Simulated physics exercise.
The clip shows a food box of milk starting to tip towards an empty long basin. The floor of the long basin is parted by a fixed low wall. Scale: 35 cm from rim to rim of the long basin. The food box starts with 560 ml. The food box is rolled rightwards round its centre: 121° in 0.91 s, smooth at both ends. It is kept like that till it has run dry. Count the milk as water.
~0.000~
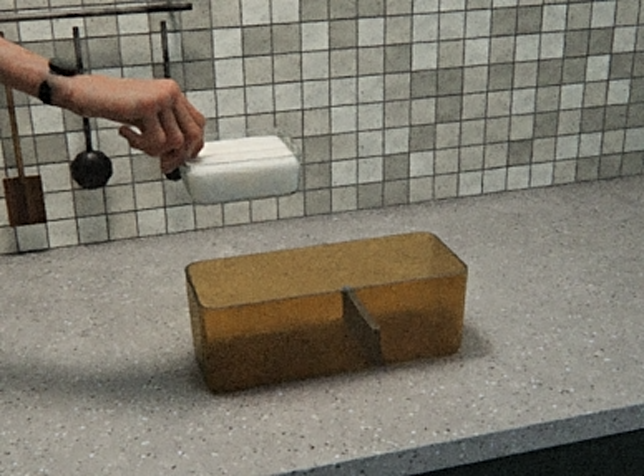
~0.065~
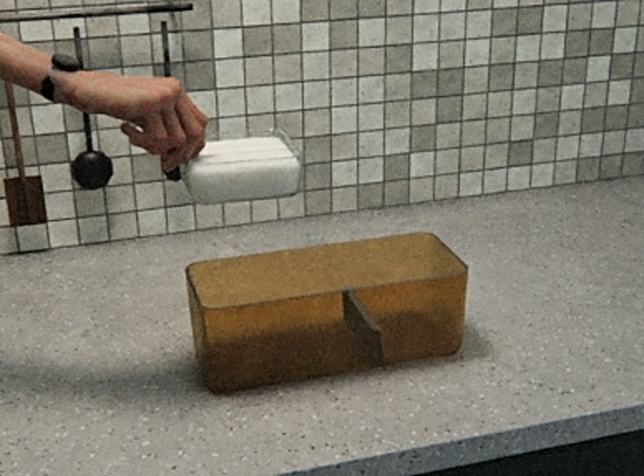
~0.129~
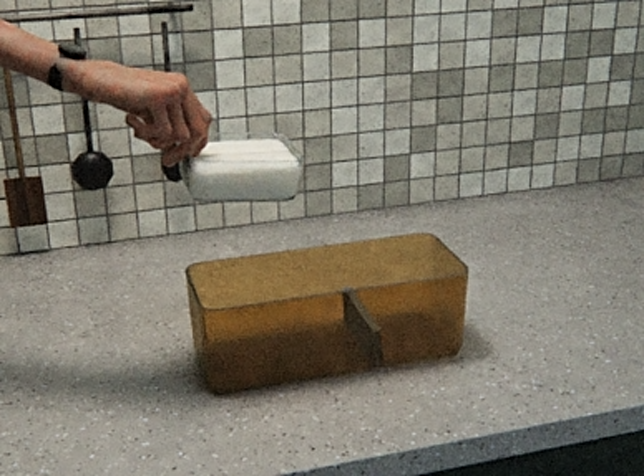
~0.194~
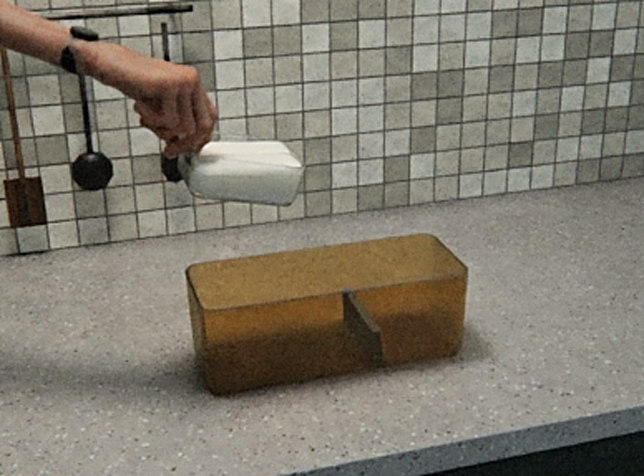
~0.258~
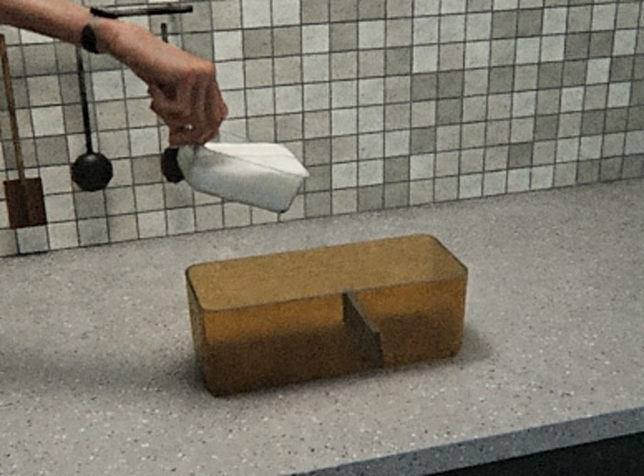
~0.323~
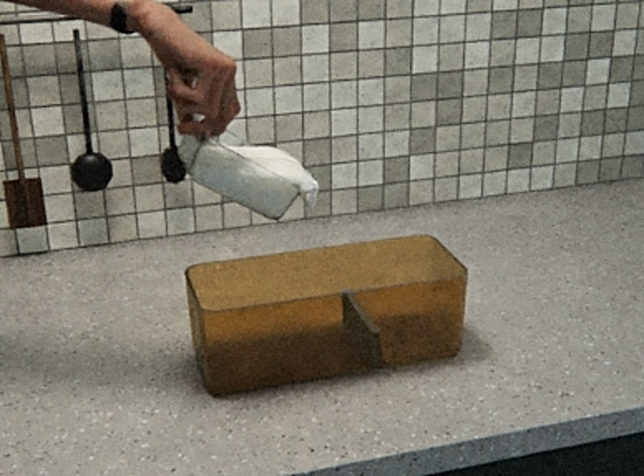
On a speckled grey counter before a tiled wall, a hand holds a clear food box of white liquid above a long amber basin with a divider, then tilts it rightwards until the liquid begins passing over its lower edge.
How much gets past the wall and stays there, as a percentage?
Roughly 14 per cent is past the wall.
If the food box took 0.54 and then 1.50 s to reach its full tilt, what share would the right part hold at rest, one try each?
First 5, then 25 per cent.
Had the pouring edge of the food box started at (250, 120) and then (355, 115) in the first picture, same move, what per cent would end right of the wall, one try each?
First 5, then 75 per cent.
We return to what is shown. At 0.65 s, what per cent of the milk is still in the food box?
Near 6 in a hundred.
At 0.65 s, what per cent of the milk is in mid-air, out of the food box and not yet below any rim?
Near 24 in a hundred.
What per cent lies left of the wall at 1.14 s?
About 78 per cent.
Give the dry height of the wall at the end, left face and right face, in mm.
Some 38 mm on the left and 48 mm on the right.
After 0.65 s the tilt is 98° and 6 per cent is still to pour, 53 is left of the wall and 13 right of it.
After 0.89 s the tilt is 121° and 0 per cent is still to pour, 74 is left of the wall and 13 right of it.
After 1.14 s the tilt is 121° and 0 per cent is still to pour, 78 is left of the wall and 14 right of it.
After 1.41 s the tilt is 121° and 0 per cent is still to pour, 78 is left of the wall and 14 right of it.
In the end 78 per cent lies left of the wall, 14 right of it and 8 outside.
